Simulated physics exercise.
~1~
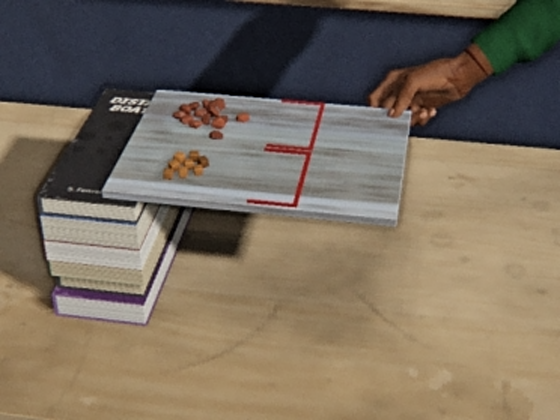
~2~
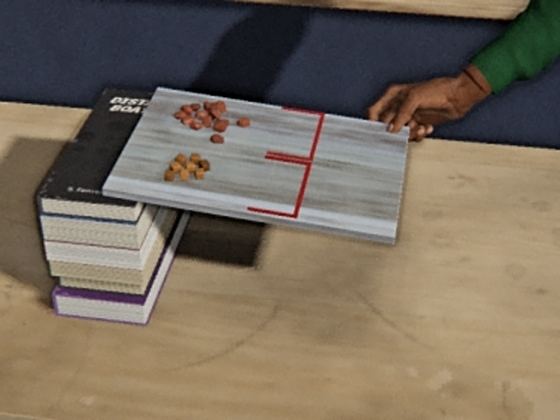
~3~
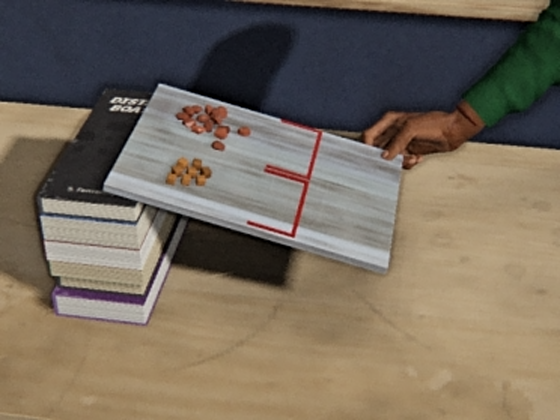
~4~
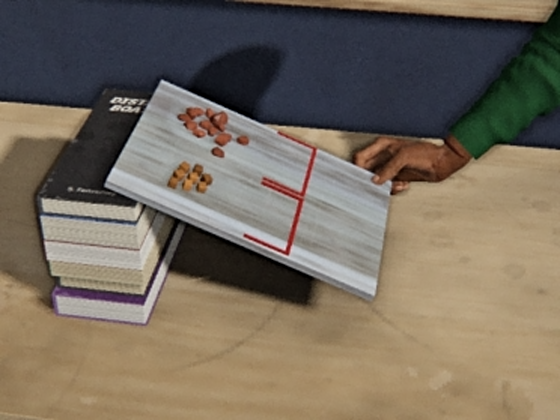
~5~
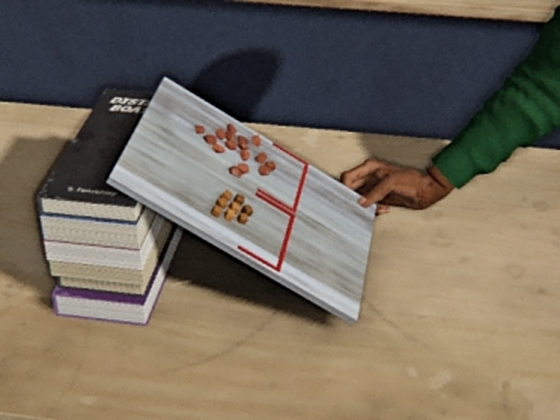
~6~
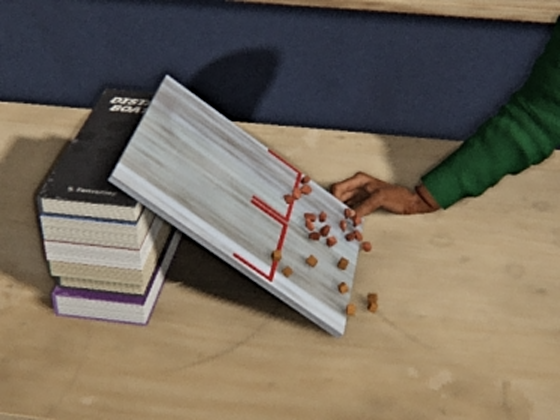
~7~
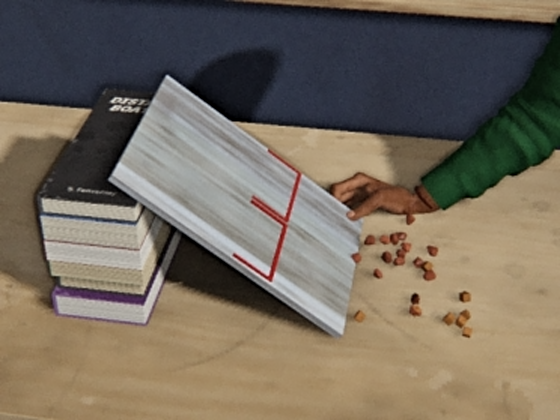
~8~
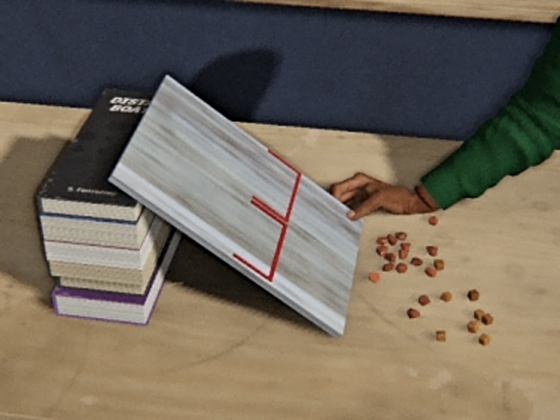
A hand in a green sleeve holds the right end of a grey streaked board above a pale wooden table, seen from above, while the left end rests on a stack of books with a black one on top. Two handfuls of small pieces, reddish brown behind and orange-brown in front, sit left of red bars on the board. The hand lowers its end, and the board tilts steadily. Both handfuls start sliding toward the bars, then tumble past them and off the low edge. Finally the board rests as a steep ramp, empty, with the pieces scattered on the table at right.
